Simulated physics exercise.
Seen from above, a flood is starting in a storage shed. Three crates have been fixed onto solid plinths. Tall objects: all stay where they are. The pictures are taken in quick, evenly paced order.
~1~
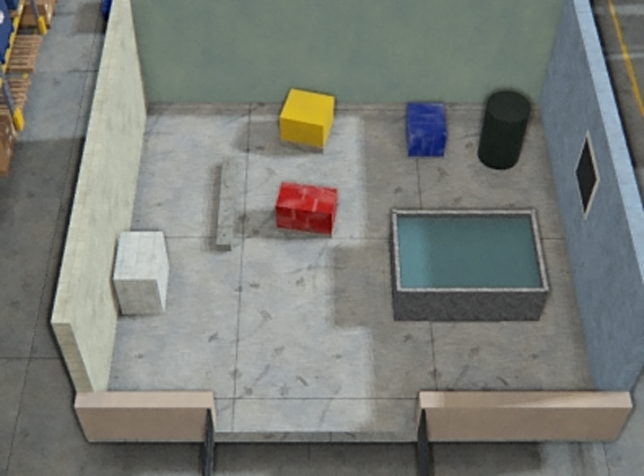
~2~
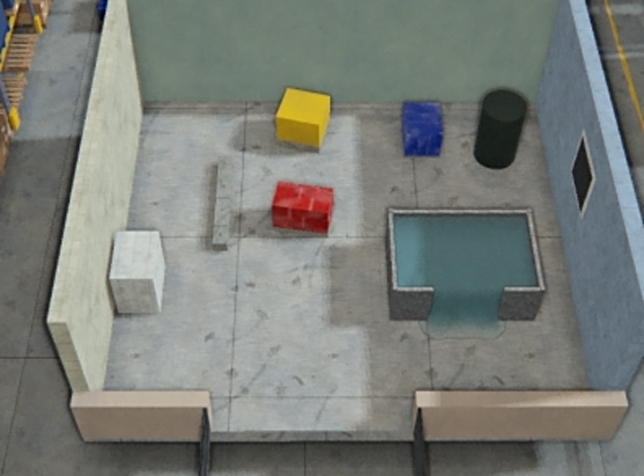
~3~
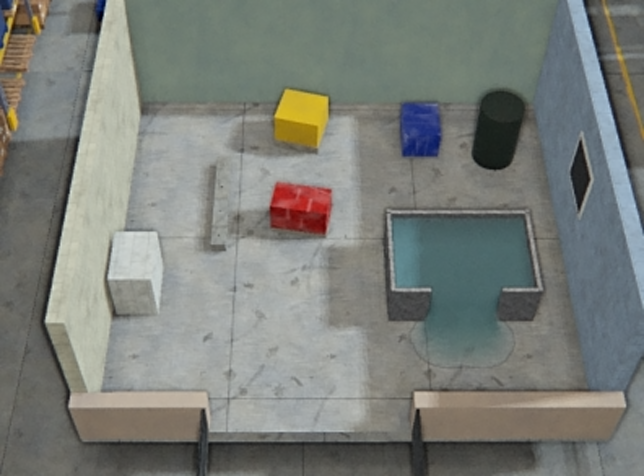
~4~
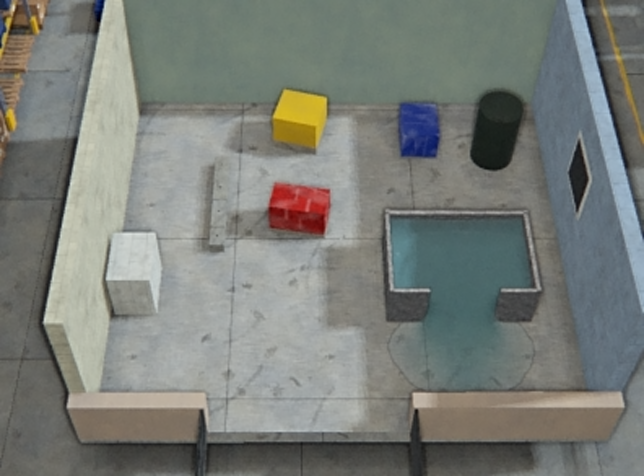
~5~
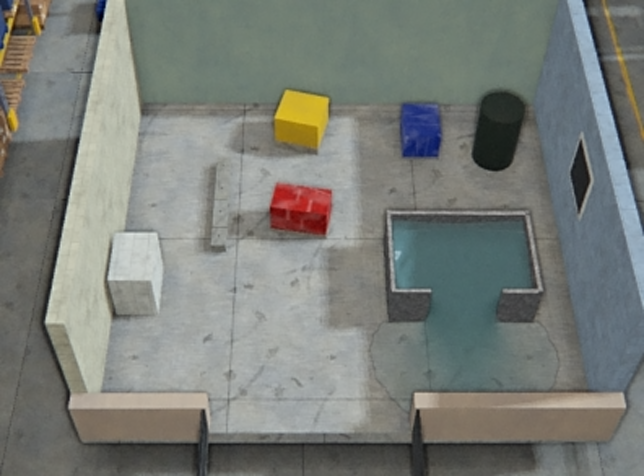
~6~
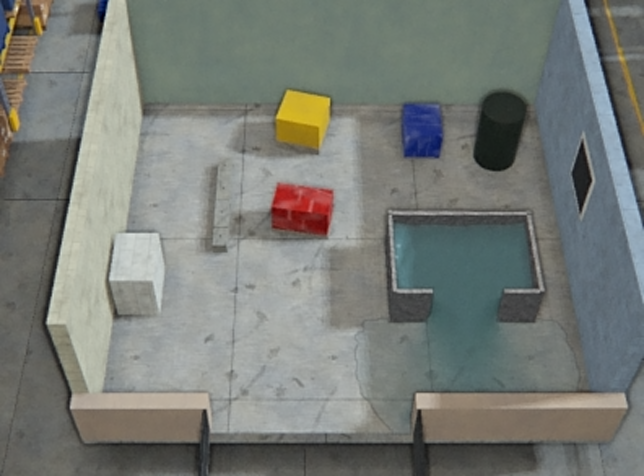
Water sits still in a walled tank inside a storage shed, then pours through a gap in its front wall and spreads across the floor in a widening pool, while the red, yellow, blue and white blocks stay in place.
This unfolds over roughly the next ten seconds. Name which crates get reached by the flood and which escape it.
The blue crate gets reached; the yellow crate escapes it; the red crate escapes it.
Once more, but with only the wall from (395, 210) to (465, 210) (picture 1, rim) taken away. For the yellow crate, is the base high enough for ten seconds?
Yellow is reached.
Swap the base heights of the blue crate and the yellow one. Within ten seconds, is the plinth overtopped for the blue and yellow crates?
Well, blue stays untouched and yellow is inundated then.
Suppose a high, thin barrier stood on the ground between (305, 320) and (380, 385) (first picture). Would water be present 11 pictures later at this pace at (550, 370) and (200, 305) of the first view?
In order, I'd call them inundated and bare.
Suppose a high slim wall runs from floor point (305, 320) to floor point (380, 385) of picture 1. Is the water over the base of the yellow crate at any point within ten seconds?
Yellow crate: Left dry.
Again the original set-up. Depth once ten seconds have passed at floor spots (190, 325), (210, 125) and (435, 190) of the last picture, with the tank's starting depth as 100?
I'd put them at close to 6 per cent, then 2 per cent, then 4 per cent.
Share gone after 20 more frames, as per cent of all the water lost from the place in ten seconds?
Something close to 50 percent by that point.
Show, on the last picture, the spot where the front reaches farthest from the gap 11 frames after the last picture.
The front's farthest point is close to (187, 417).
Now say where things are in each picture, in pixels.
Still water in the water tank at (467, 253), in the first picture.
Water pours out at (464, 309) and has run to (426, 329), in the second picture.
The front is at (498, 359), out from the gap at (462, 310), in the third picture.
Water pours out at (460, 311) and has run to a hidden place, in the fourth picture.
Water pours out at (462, 311) and has run to a hidden place, in the fifth picture.
Water pours out at (464, 311) and has run to a hidden place, in the sixth picture.
A moment on, water covers 15 % of the floor; the blue crate not reached, the yellow crate not reached, the red crate not reached.
Next, water covers 20 % of the floor; the blue crate not reached, the yellow crate not reached, the red crate not reached.
Then, water covers 40 % of the floor; the blue crate not reached, the yellow crate not reached, the red crate not reached.
Later, water covers 60 % of the floor; the blue crate water round its plinth, the yellow crate water round its plinth, the red crate water round its plinth.
In the end, water covers 90 % of the floor; the blue crate was topped, the yellow crate stayed above the water, the red crate stayed above the water.
